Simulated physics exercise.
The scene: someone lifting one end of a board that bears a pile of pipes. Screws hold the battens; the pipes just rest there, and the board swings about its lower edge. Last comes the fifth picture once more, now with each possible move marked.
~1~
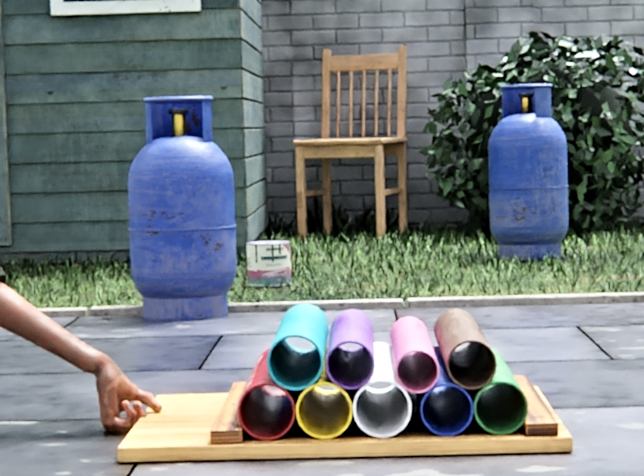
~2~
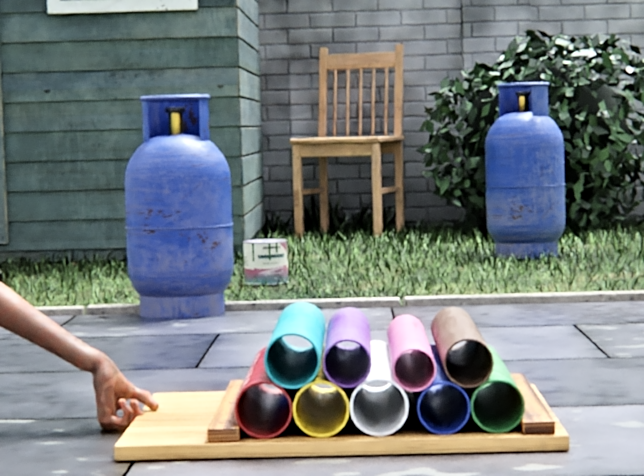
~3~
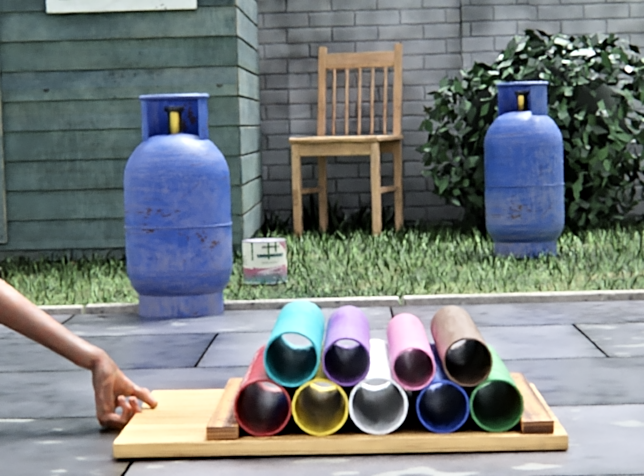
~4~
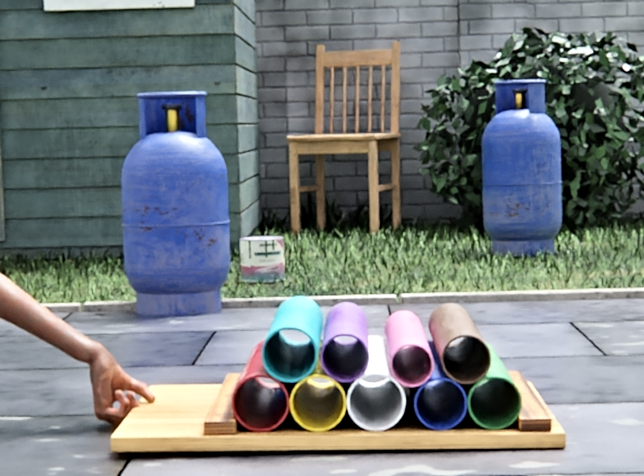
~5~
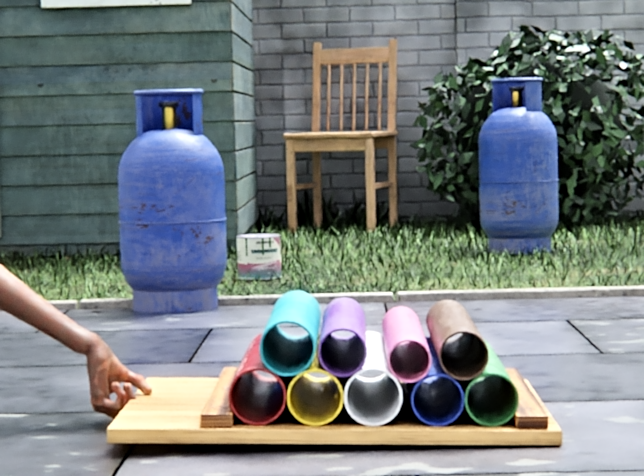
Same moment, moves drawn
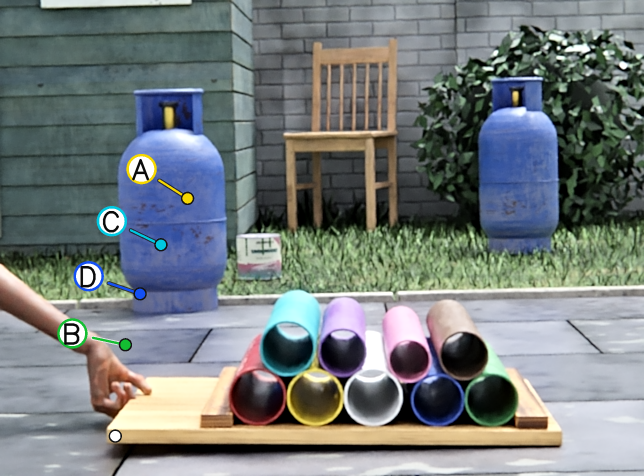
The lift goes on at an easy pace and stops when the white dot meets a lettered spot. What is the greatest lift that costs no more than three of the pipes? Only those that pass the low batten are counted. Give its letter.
No higher than C.
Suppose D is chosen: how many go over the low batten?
With D, none.
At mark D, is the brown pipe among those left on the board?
Yes.
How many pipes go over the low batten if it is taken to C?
At C the number is none.
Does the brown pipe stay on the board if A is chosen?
No, with A.
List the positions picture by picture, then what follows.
Yellow pipe (324, 411); white pipe (382, 408); blue pipe (447, 410), in the first frame.
Blue pipe (444, 408); green pipe (498, 406), in the second frame.
Board (341, 411); red pipe (263, 408); purple pipe (347, 361), in the third frame.
Board (339, 408); red pipe (261, 403); yellow pipe (318, 403), in the fourth frame.
Board (336, 402); red pipe (258, 397); yellow pipe (315, 397), in the fifth frame.
On the marked copy, A at (188, 198); B at (125, 345); C at (161, 245); D at (140, 294); the white dot at (115, 436).
With C. Early on, board at 16°.
Further on, board at 27°.
At the end, board at 27°, none over the low batten.
As for the rest, A four over the low batten (brown, pink, purple, turquoise); B none over the low batten; D none over the low batten.
